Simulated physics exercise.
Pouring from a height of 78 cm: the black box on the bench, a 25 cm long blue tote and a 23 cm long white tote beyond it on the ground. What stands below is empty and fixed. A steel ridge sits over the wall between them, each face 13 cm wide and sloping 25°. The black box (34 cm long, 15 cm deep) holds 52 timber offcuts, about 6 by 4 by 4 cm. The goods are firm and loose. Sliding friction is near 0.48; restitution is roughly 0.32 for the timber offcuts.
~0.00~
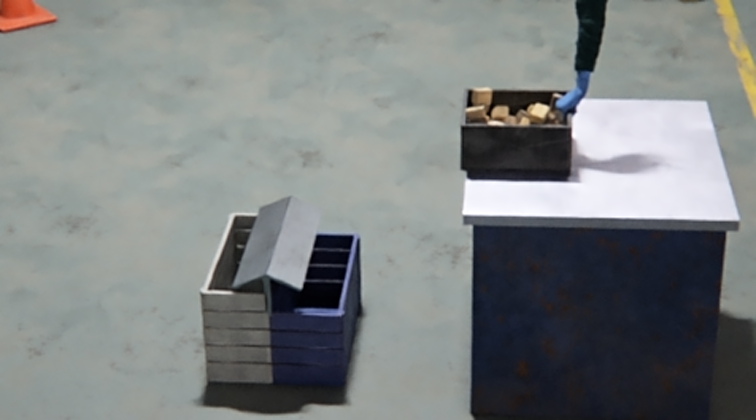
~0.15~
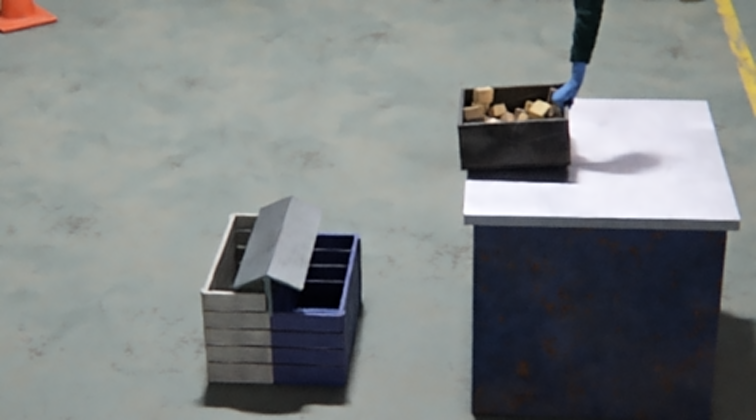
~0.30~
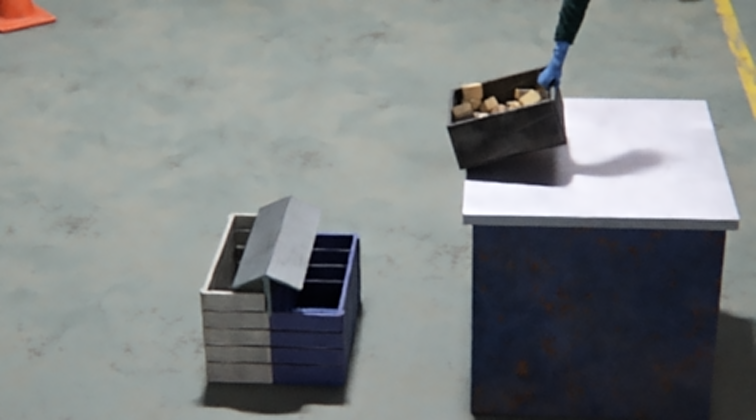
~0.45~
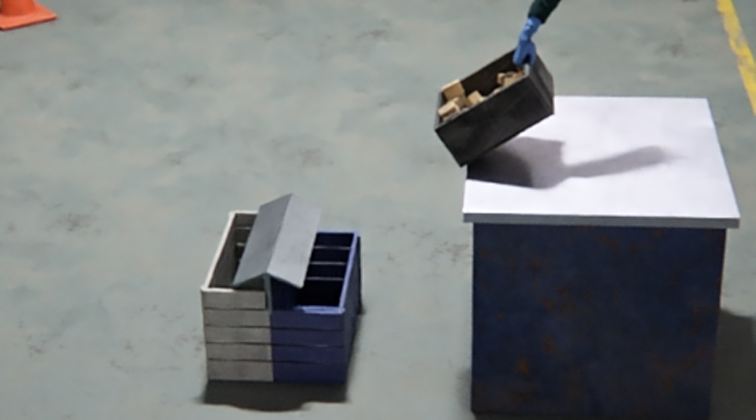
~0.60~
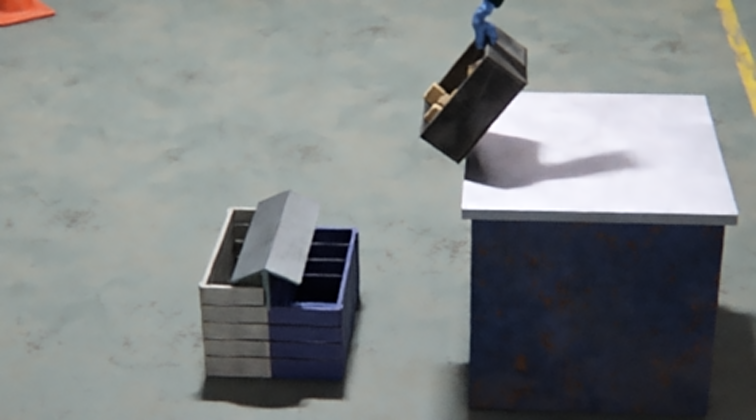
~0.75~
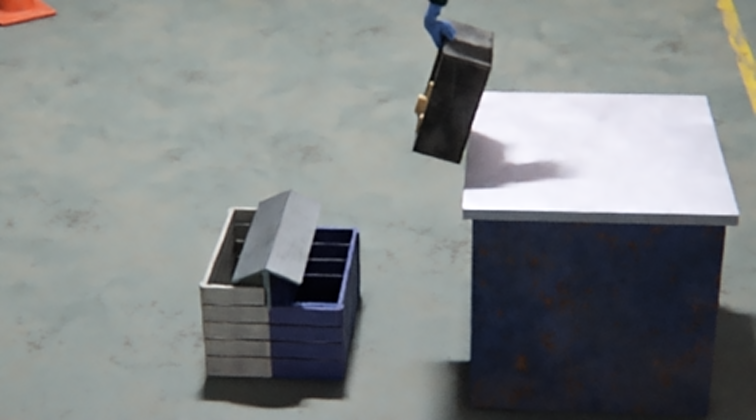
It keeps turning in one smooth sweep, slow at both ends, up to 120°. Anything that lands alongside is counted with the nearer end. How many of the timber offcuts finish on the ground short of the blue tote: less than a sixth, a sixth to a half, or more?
In the end over half of them are on the ground short of the blue tote.
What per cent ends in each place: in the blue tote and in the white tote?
About 25 and 0 per cent.
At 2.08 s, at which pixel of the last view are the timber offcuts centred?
Near (372, 335).
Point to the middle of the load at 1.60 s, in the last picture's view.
At about (382, 322).
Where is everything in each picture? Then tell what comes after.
In the first frame (each is followed by its nearest rim corner in this view), black box, (569, 126); blue tote, (338, 314); 0° from level; none out.
In the second frame, black box, (565, 119); 4° from level.
In the third frame, black box, (551, 100); 16° from level.
In the fourth frame, black box, (525, 76); 33° from level.
In the fifth frame, black box, (485, 58); 53° from level.
In the sixth frame, black box, (442, 56); blue tote, (337, 309); 74° from level; none out.
After 0.96 s, tilt 100°; 49 still in the black box and 3 in the air.
After 1.23 s, tilt 119°; 24 still in the black box, 3 in the blue tote and 25 in the air.
After 1.60 s, tilt 120°; 3 still in the black box, 13 in the blue tote, 21 on the ground short of the blue tote and 15 in the air.
Final count (at 2.08 s), 13 in the blue tote and 39 on the ground short of the blue tote. Asked share, 39 of 52, 75 per cent.
